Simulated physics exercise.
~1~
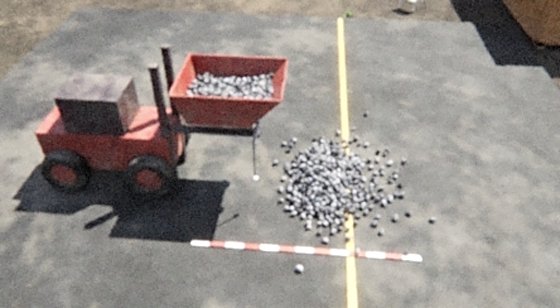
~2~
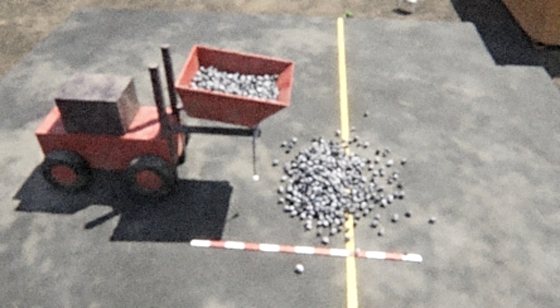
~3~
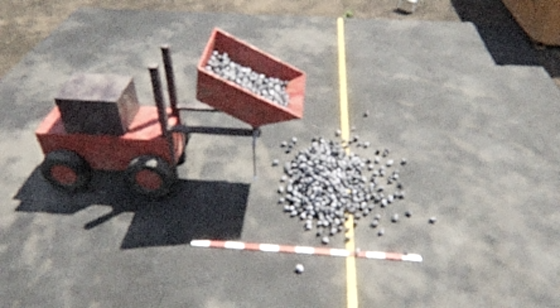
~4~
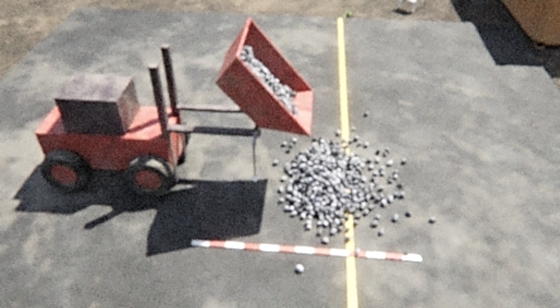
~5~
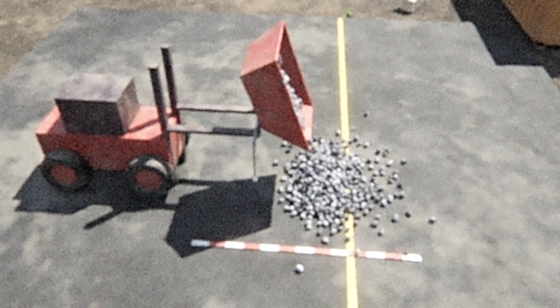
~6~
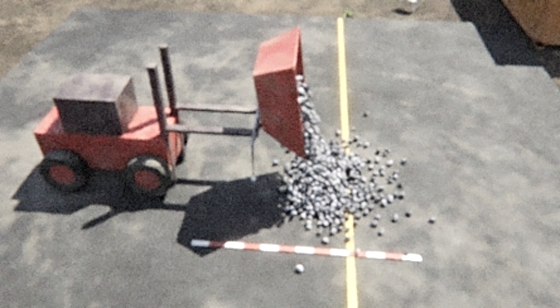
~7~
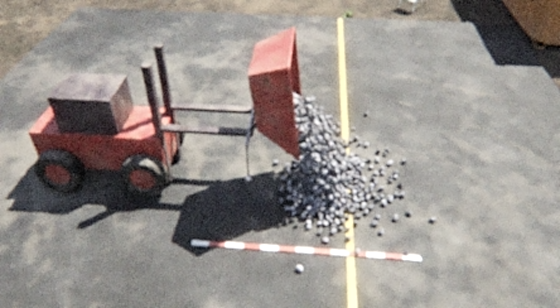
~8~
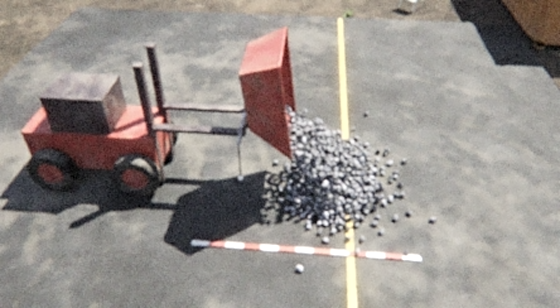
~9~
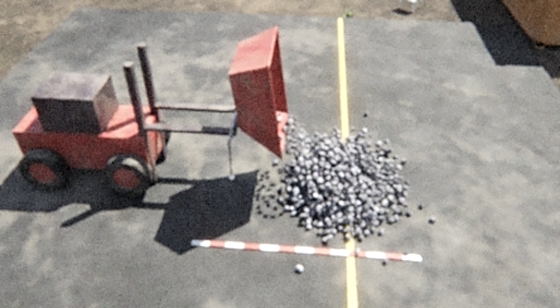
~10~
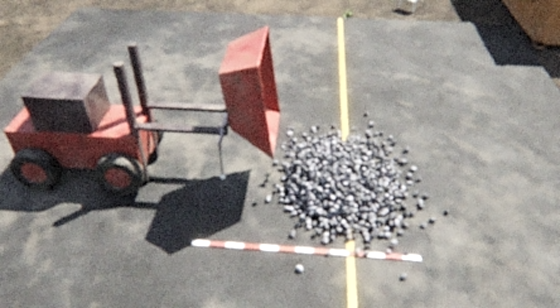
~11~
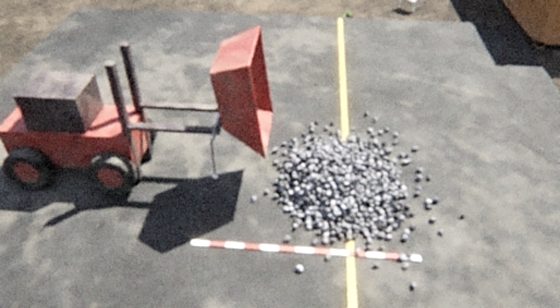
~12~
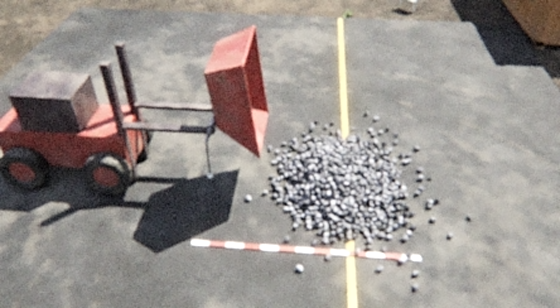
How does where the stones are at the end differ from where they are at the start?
At the start, some stones are up in the red skip and the rest lie in a loose pile on the ground. By the end, the skip is empty and the stones lie together on the ground in a bigger heap across the yellow line.
